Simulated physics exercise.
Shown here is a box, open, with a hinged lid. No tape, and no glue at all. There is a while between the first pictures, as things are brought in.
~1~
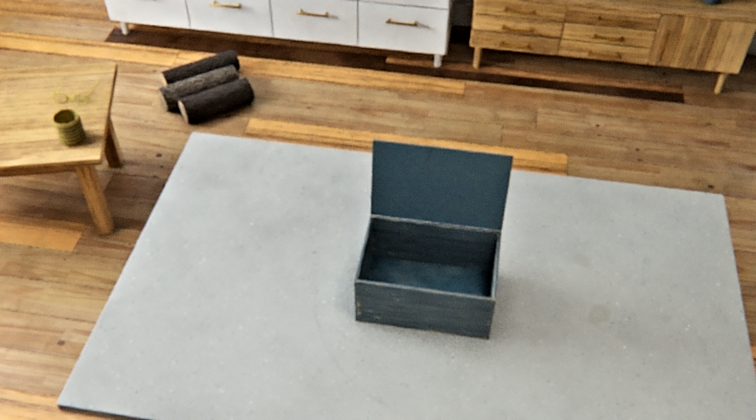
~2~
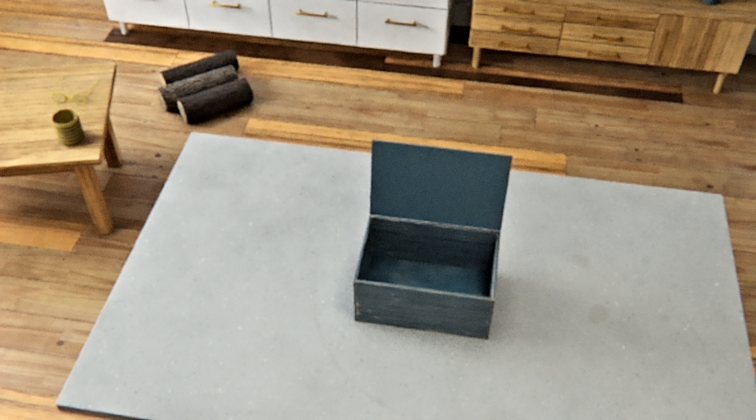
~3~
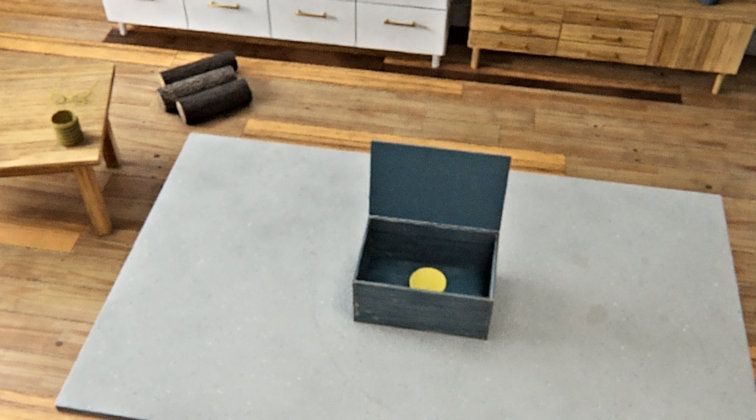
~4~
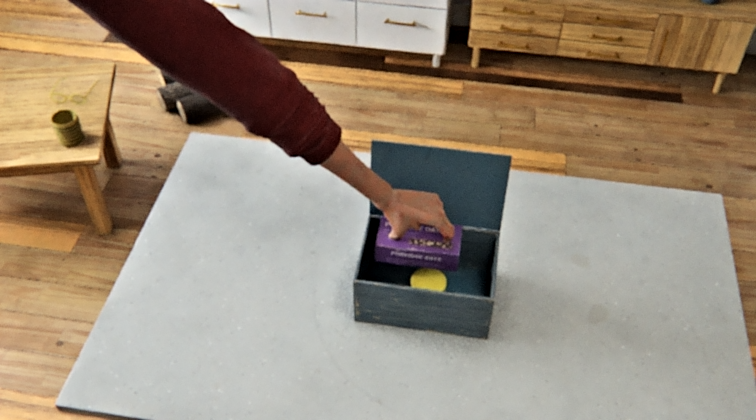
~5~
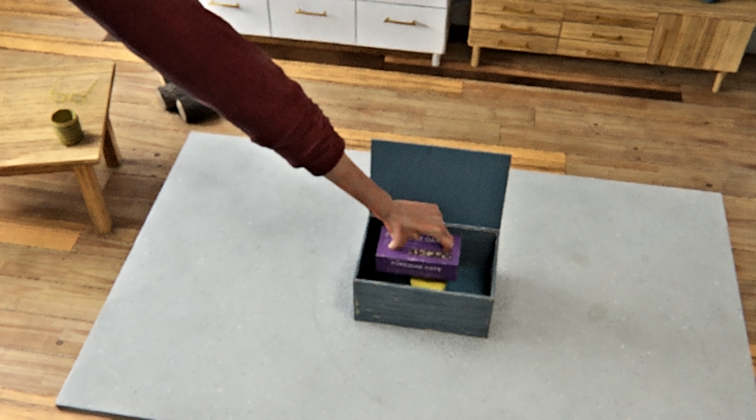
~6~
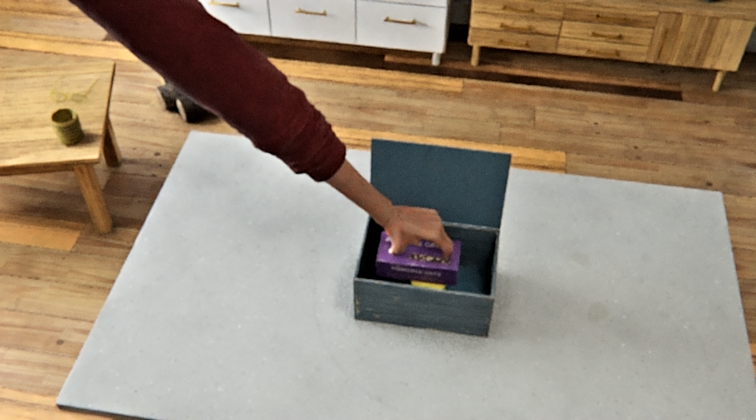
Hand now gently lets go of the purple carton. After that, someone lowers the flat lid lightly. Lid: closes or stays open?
My guess is the lid ends up seated.
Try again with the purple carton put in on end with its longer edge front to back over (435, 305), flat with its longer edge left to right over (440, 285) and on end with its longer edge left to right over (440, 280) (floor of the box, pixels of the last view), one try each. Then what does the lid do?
First, it stays ajar; second, it closes; third, it stays ajar.
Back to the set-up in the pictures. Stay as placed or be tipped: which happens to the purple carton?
Result: It leans over.
Then, 0.60 s after the last picture, purple carton on its side near (426, 256).
Then, 1.40 s after the last picture, lid 72° above the rim; purple carton on its side near (432, 262).
Then, 1.80 s after the last picture, lid 40° above the rim; purple carton on its side near (432, 262).
Then, 2.10 s after the last picture, lid 10° above the rim; purple carton on its side near (432, 262).
At rest, lid shut; tipped over in the box, purple carton; yellow tin in place. Seen from the same camera at the end, purple carton near (432, 262).
